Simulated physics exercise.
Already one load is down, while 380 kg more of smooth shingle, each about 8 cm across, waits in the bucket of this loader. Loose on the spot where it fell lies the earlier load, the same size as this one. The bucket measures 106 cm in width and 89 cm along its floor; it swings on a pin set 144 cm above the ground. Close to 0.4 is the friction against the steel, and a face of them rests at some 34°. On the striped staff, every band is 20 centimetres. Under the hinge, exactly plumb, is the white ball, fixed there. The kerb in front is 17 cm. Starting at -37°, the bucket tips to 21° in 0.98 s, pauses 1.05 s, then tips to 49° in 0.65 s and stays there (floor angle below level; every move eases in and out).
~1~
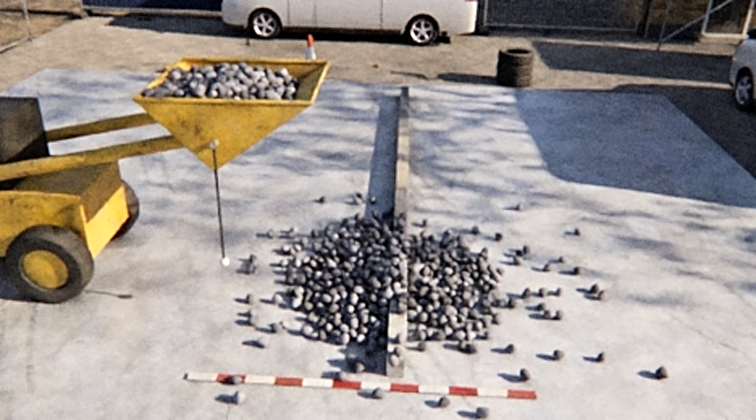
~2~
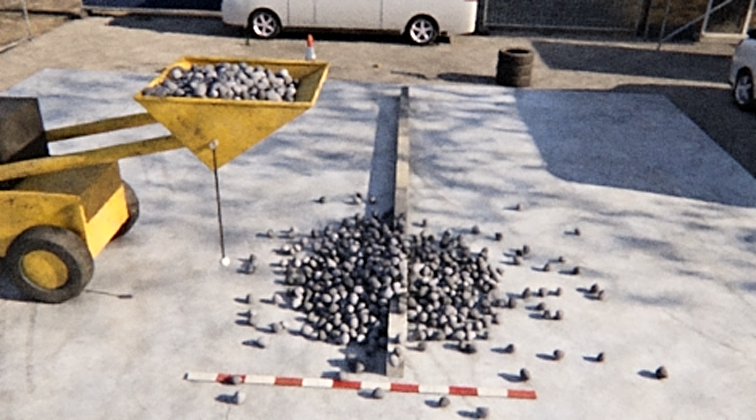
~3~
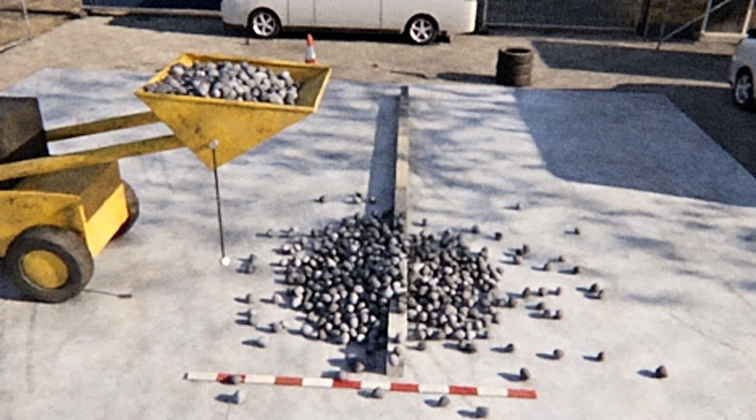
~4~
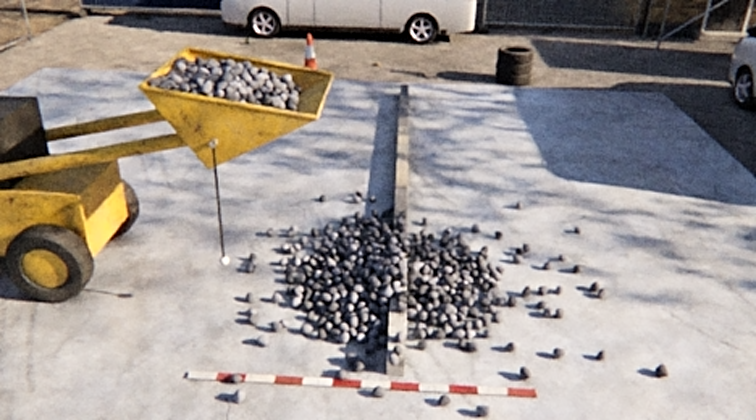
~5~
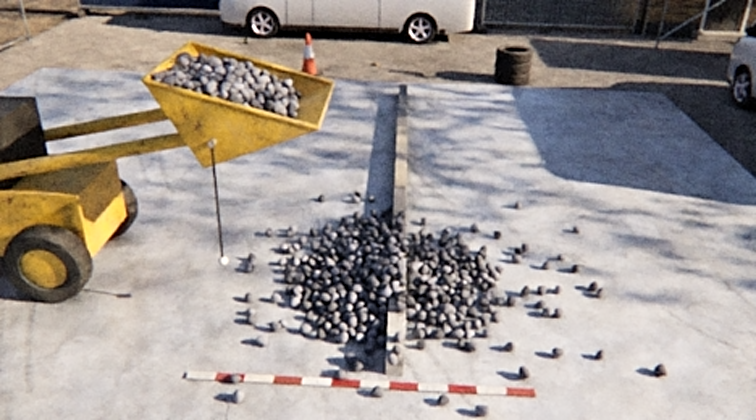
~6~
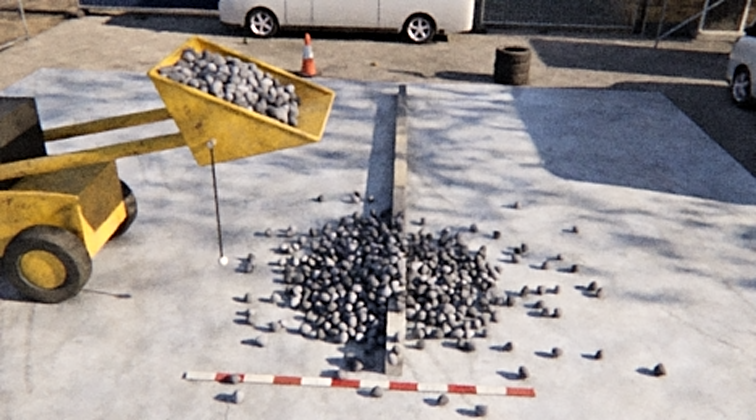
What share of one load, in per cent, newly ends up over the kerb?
25 %.
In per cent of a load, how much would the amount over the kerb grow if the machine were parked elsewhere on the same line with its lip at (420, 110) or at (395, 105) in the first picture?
Around 100 percent, then around 95 percent.
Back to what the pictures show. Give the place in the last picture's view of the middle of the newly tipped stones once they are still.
(365, 263).
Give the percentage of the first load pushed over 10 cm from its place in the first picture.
The answer is about 15 per cent.
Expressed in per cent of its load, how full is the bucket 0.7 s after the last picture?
It holds some 90 percent.
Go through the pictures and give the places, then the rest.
In the first frame, the bucket is at -37°, its lip at (311, 104); the top of the load is at (223, 73). The earlier load is highest near (394, 253), 26 cm above ground level, 68 % on this side of the kerb, 32 % over the kerb.
In the second frame, the bucket is at -36°, its lip at (312, 106); the top of the load is at (209, 72).
In the third frame, the bucket is at -33°, its lip at (314, 111); the top of the load is at (205, 71).
In the fourth frame, the bucket is at -28°, its lip at (317, 118); the top of the load is at (195, 67).
In the fifth frame, the bucket is at -22°, its lip at (318, 129); the top of the load is at (192, 62).
In the sixth frame, lip at (319, 141), floor tilted -15°, highest stones at (196, 57).
Then, 0.3 s after the last picture the floor is at 12°; in per cent of one load, 100 in the bucket, 68 on this side of the kerb, 32 over the kerb; the foremost stones are at (602, 303).
Then, 0.7 s after the last picture the floor is at 21°; in per cent of one load, 91 in the bucket, 78 on this side of the kerb, 32 over the kerb; the foremost stones are at (602, 303).
Then, 2.7 s after the last picture the floor is at 49°; in per cent of one load, 0 in the bucket, 144 on this side of the kerb, 56 over the kerb; the foremost stones are at (614, 317).
Then, 5.3 s after the last picture the floor is at 49°; in per cent of one load, 0 in the bucket, 144 on this side of the kerb, 56 over the kerb; the foremost stones are at (614, 317). Net gain over the kerb, 25.
